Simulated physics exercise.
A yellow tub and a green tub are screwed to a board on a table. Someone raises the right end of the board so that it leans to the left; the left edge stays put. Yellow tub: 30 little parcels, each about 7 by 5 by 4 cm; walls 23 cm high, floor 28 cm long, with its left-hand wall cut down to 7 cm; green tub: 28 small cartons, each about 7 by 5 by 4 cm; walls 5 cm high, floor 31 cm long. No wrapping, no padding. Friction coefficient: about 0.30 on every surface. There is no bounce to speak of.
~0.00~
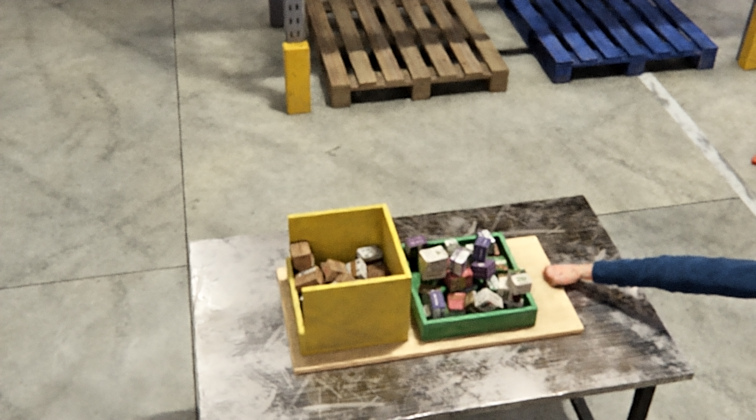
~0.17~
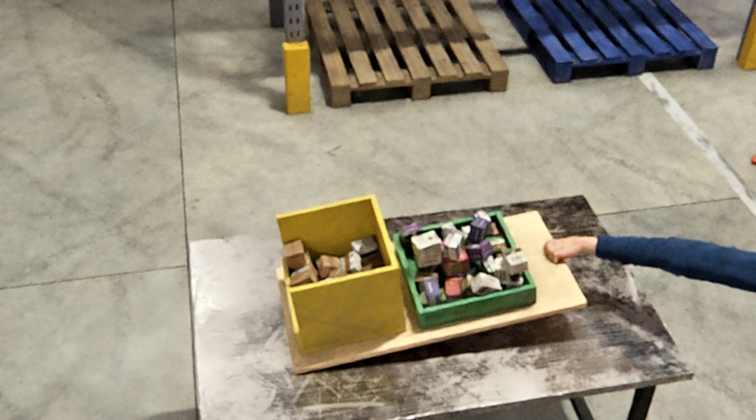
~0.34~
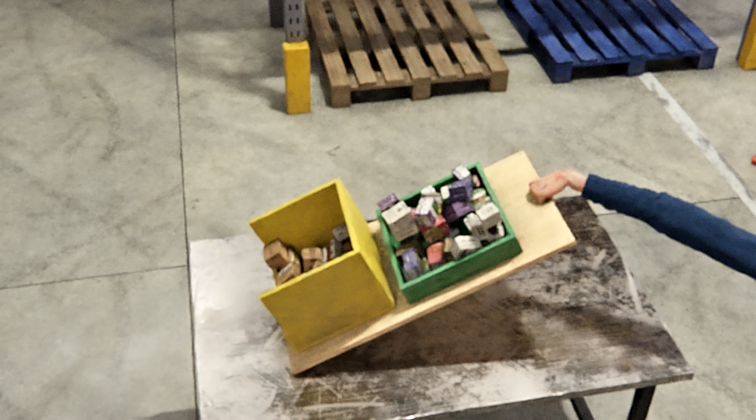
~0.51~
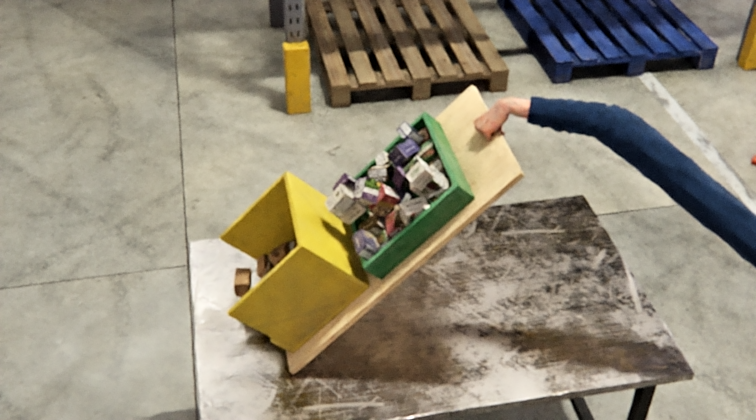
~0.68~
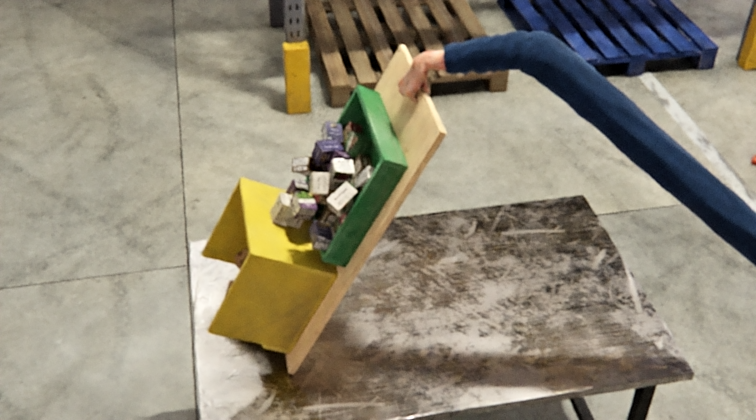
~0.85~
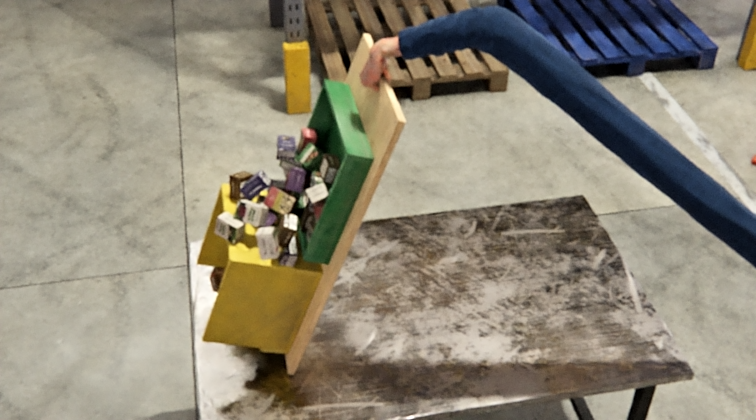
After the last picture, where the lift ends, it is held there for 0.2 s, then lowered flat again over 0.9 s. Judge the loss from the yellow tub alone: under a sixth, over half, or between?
The yellow tub loses a sixth to a half of its little parcels.
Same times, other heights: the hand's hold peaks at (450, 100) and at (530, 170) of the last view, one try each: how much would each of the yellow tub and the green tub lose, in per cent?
Yellow tub 10 then 0, green tub 20 then 10 per cent.
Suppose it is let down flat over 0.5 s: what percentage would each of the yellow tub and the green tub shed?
Then yellow tub 30, green tub 40 per cent.
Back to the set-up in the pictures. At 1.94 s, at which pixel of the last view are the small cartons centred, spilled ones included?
At about (409, 288).
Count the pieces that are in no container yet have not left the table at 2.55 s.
Roughly 18.
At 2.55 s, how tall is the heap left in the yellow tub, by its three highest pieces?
About 11 cm.
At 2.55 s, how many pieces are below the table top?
About 3.
After 1.12 s, tilt 69°; yellow tub 23 in, 7 out and green tub 15 in, 13 out.
After 1.46 s, tilt 40°; yellow tub 22 in, 8 out and green tub 15 in, 13 out.
After 1.94 s, tilt 0°; yellow tub 22 in, 8 out and green tub 15 in, 13 out.
Final count (at 2.55 s), yellow tub 22 in, 8 out and green tub 15 in, 13 out. Asked share, 8 of 30, 27 per cent.
